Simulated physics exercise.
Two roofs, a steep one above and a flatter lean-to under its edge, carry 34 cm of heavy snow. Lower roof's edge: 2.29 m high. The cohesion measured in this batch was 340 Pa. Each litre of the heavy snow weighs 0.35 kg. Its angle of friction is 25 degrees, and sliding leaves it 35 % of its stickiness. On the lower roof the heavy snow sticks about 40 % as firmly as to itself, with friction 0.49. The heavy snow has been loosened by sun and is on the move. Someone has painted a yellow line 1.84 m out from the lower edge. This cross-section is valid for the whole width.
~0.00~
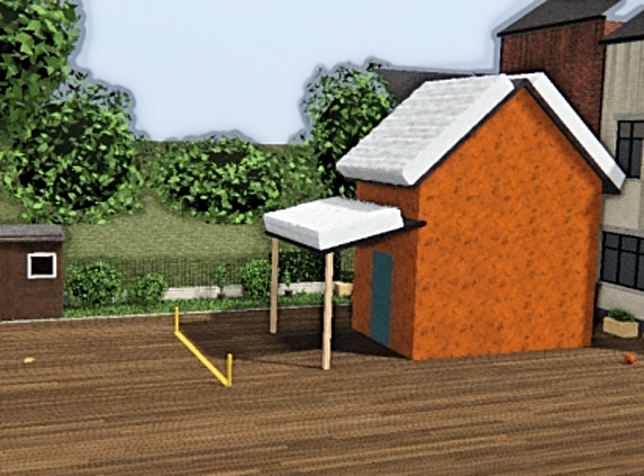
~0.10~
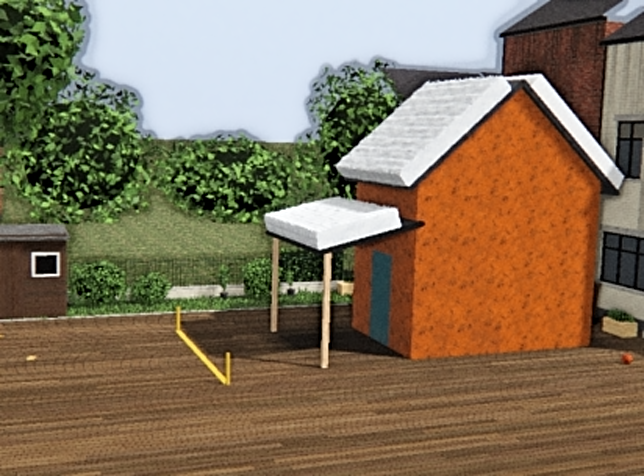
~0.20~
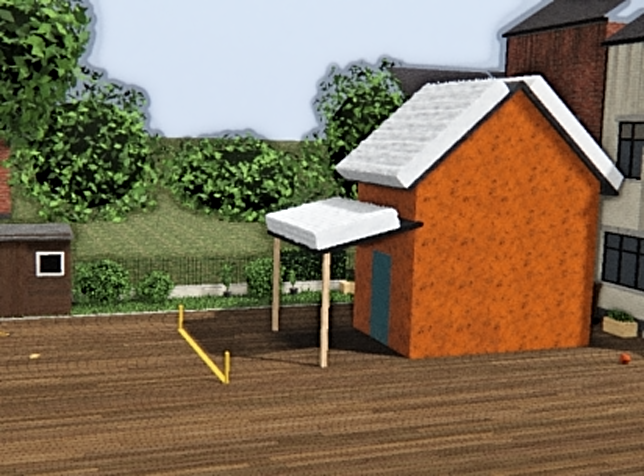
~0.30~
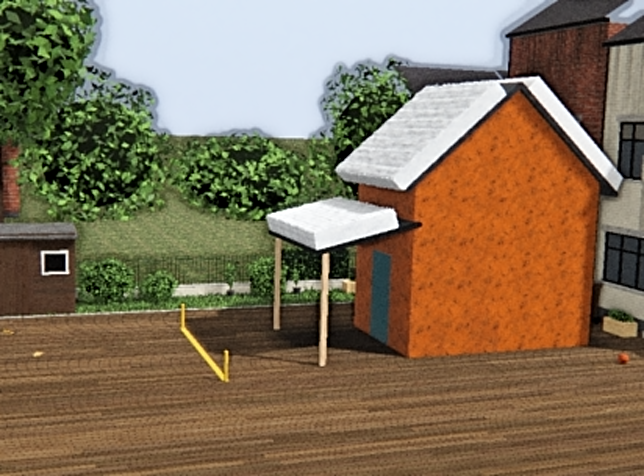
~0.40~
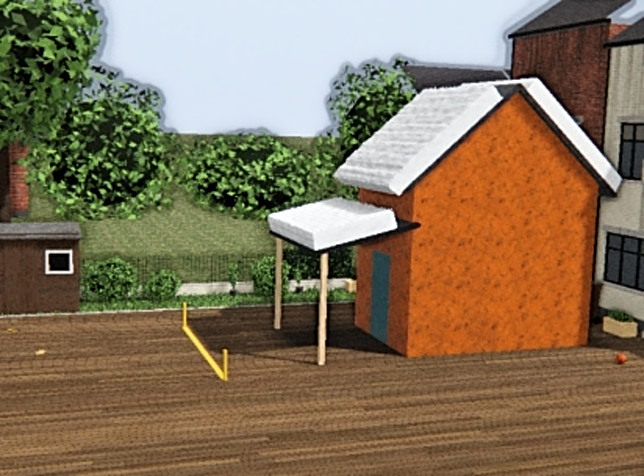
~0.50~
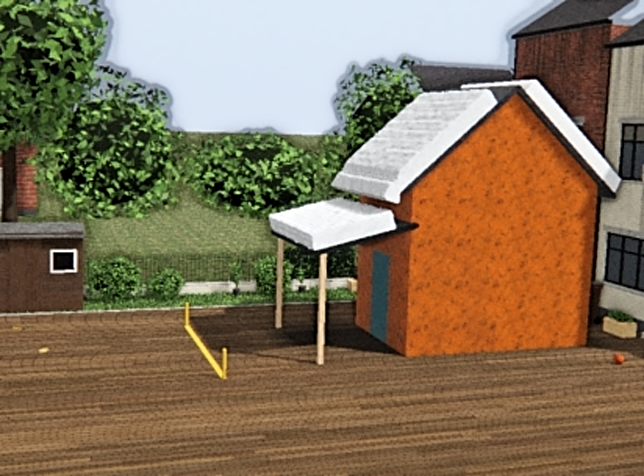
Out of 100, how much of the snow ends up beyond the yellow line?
Roughly 11 out of 100.
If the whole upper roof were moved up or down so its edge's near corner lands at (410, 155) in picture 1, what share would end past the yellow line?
That would come to around 30 %.
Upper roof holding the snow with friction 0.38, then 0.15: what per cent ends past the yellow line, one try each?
In that order: 25 %, 30 %.
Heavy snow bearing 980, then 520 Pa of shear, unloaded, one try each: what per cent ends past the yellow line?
0 in a hundred, followed by 2 in a hundred.
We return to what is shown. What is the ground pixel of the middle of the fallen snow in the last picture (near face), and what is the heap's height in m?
Middle around (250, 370); height roughly 0.4 m.
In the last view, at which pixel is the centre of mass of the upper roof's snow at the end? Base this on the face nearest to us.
It comes out near (298, 296), give or take.
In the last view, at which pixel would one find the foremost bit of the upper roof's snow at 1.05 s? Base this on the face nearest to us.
Pixel: Approx. (363, 212).
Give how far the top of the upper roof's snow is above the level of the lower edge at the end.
It ends up some 0.9 m higher than the lower edge.
By 1.05 s, none is below the lower edge and 0 % is past the line.
By 1.70 s, none is below the lower edge and 0 % is past the line.
By 2.35 s, 20 % is below the lower edge and 0 % is past the line.
By 3.00 s, 43 % is below the lower edge and 8 % is past the line.
By 4.70 s, at the end, 49 % is below the lower edge and 11 % is past the line.
